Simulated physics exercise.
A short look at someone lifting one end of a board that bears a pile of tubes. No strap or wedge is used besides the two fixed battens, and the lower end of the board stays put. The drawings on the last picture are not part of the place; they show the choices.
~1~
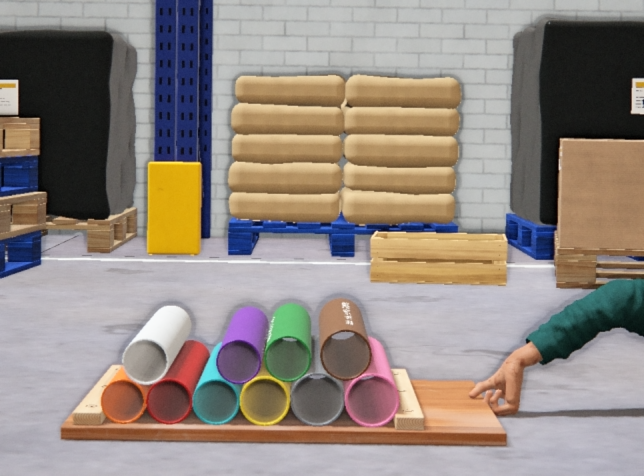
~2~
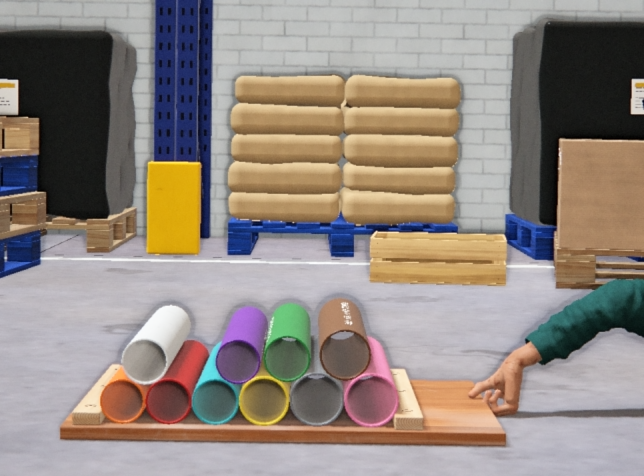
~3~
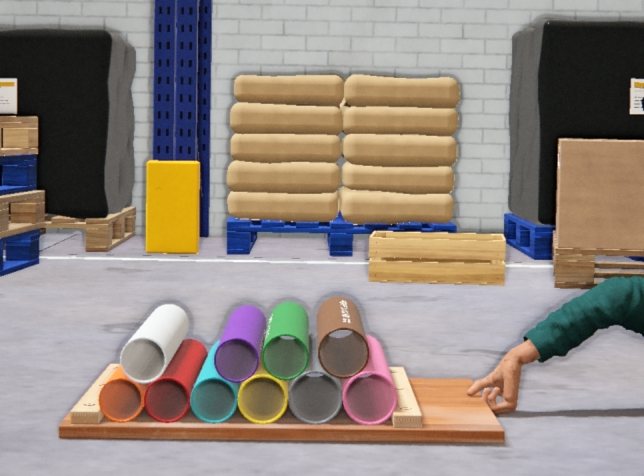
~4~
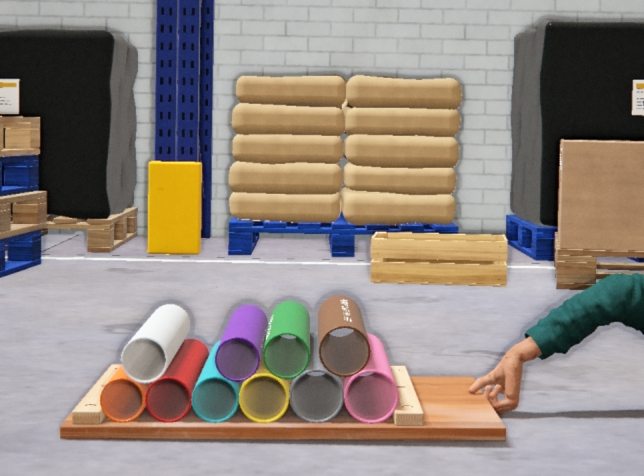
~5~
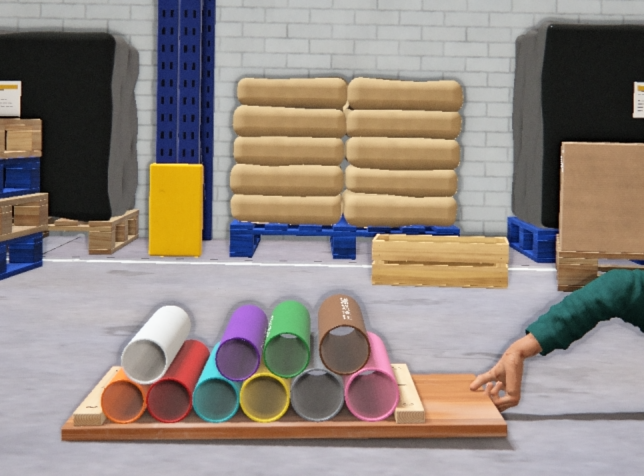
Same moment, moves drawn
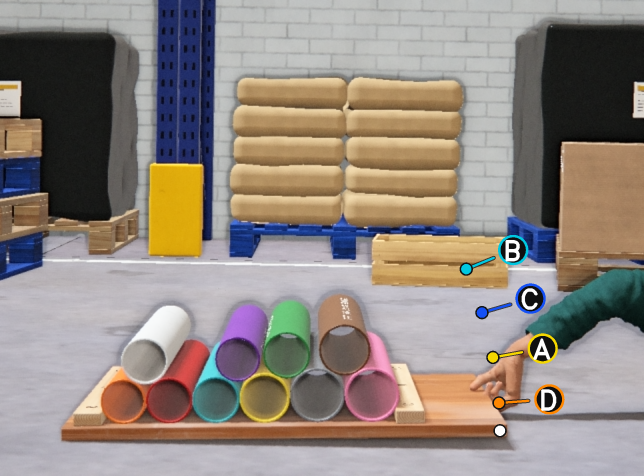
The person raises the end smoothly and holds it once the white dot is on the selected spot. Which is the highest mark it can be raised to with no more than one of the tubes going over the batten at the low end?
Raise it to B.
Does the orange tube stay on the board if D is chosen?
Yes.
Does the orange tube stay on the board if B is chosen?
Yes.
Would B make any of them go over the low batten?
No, at B.
On the marked copy, A at (493, 357); B at (467, 269); C at (482, 312); D at (499, 403); the white dot at (500, 431).
Taking B. A third of the way, board at 15°.
Two thirds of the way, board at 23°.
When it is over, board at 23°, none over the low batten.
As for the rest, A none over the low batten; C none over the low batten; D none over the low batten.
